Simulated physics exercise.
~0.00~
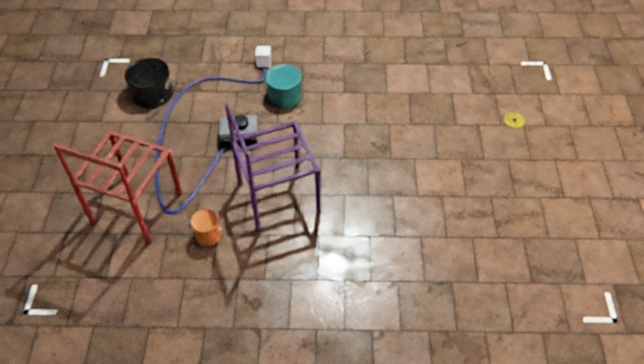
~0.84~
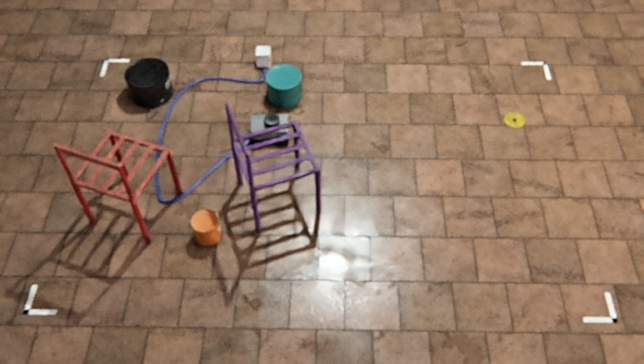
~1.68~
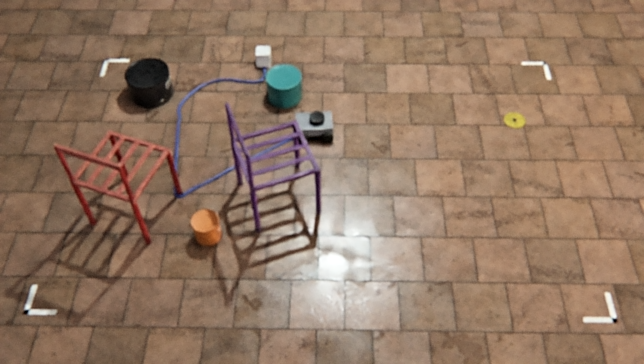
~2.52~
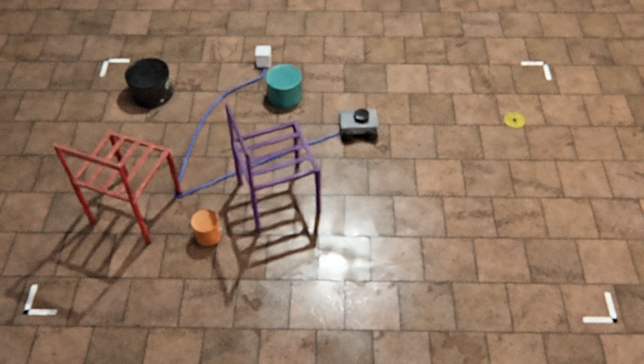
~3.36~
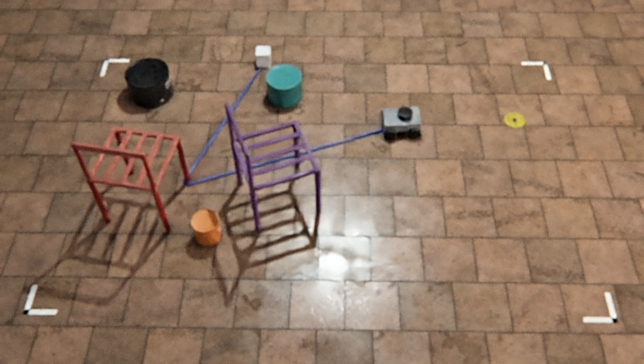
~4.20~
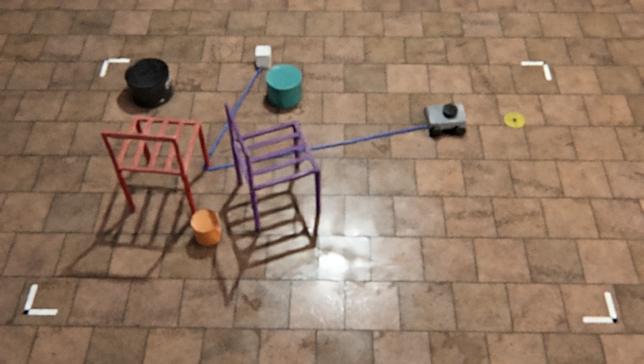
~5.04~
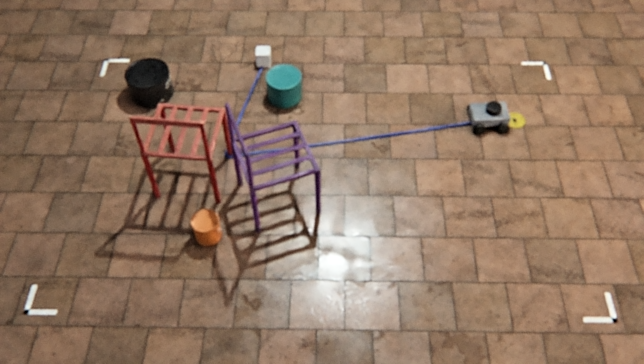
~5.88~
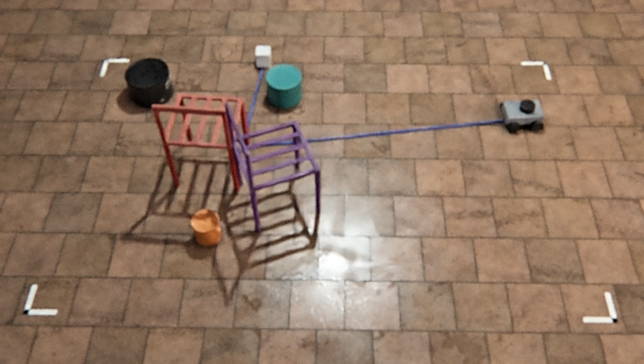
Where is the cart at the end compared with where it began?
It begins just left of the purple chair's upper part, below the teal bucket. At the end it is far over on the right side of the floor, on the spot where the yellow mark was visible.
A small grey cart trailing a blue lead starts beside the purple chair on a brown tiled floor, seen from above at an angle. The lead loops leftward from a white block near the top, with a black bucket and a red chair to the left, a teal bucket near the block and an orange bucket below. The cart rolls right behind the purple chair, drawing the loop tighter toward the red chair. The red chair then slides right and upward as the lead straightens. Finally the cart covers the yellow mark, and the red chair stands close against the purple one.
